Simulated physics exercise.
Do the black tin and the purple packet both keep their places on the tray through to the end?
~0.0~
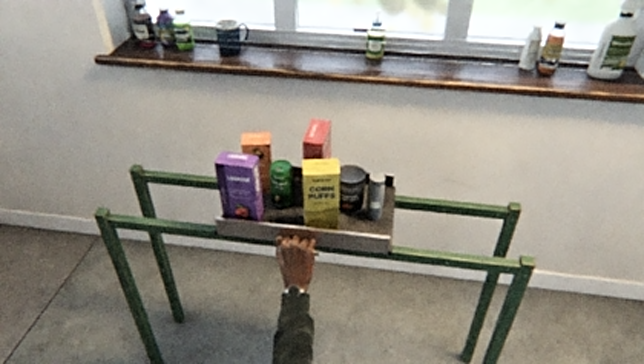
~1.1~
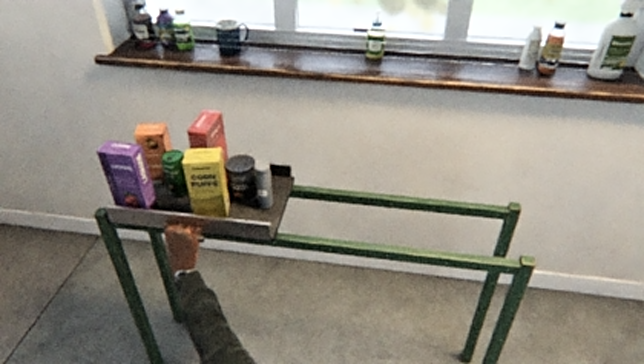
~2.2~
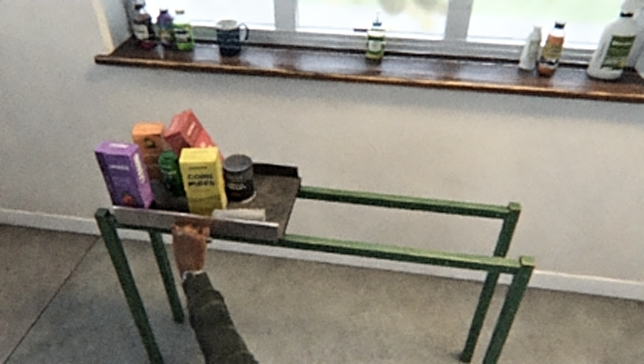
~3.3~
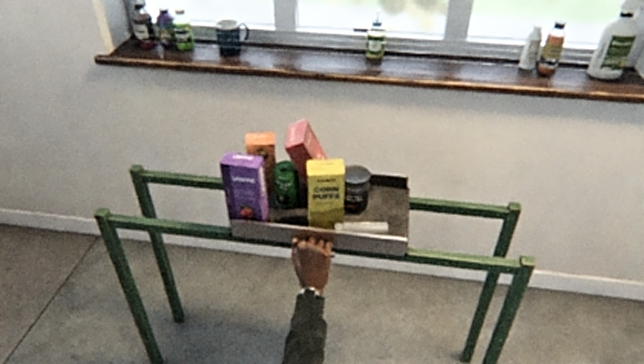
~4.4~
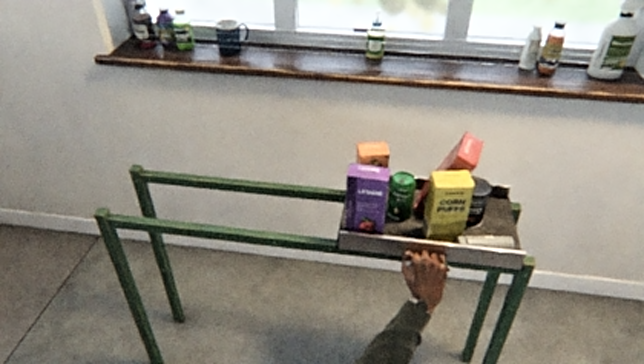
Yes, the black tin and the purple packet both stay put on the tray, still standing when it reaches the right end.
